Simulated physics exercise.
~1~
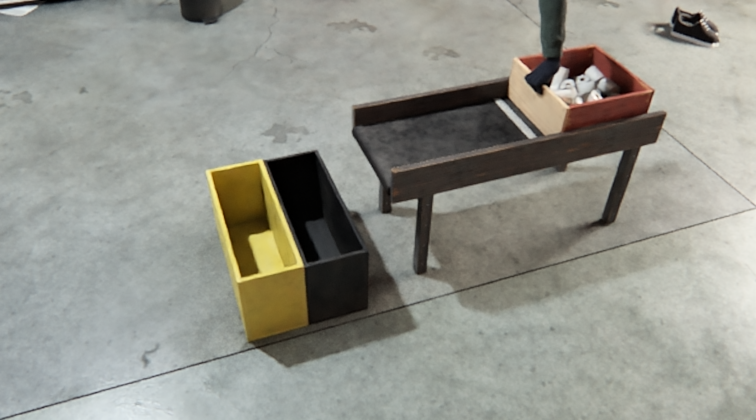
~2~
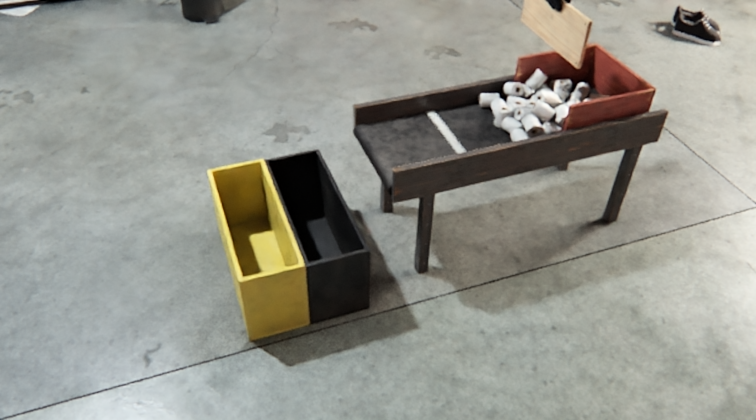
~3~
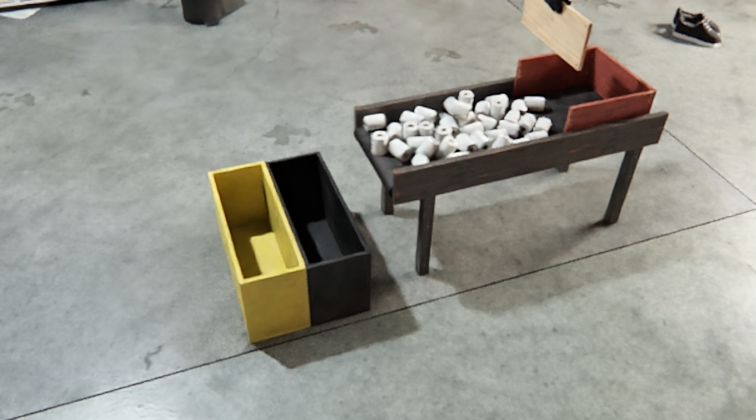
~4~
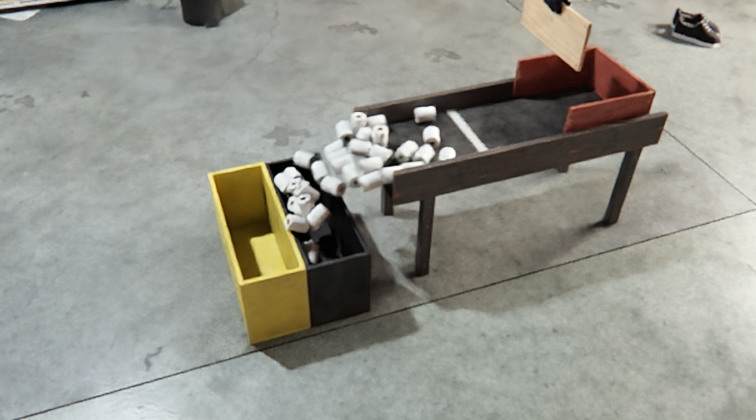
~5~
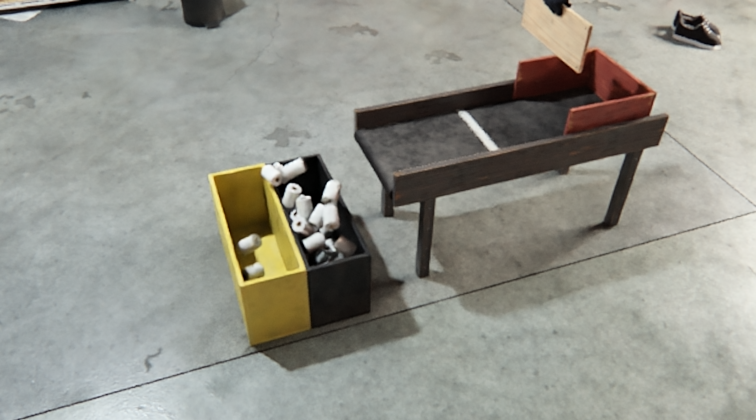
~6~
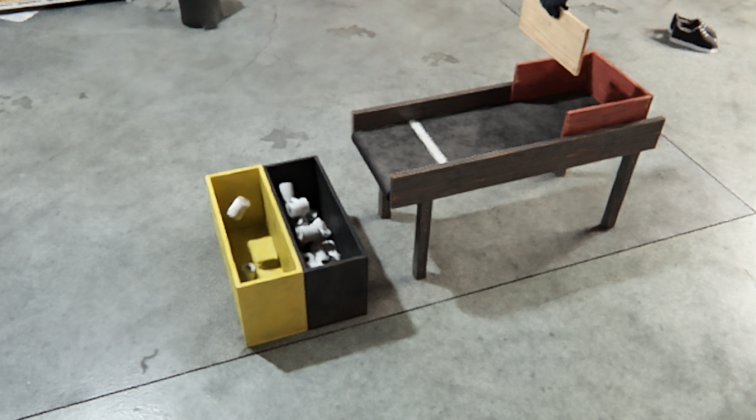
On a concrete floor, a gloved hand lifts the wooden gate of a red pen, and white paper rolls spill left along a dark belt. They tumble off its end into two tubs, most landing in the black one and a few in the yellow one beyond.
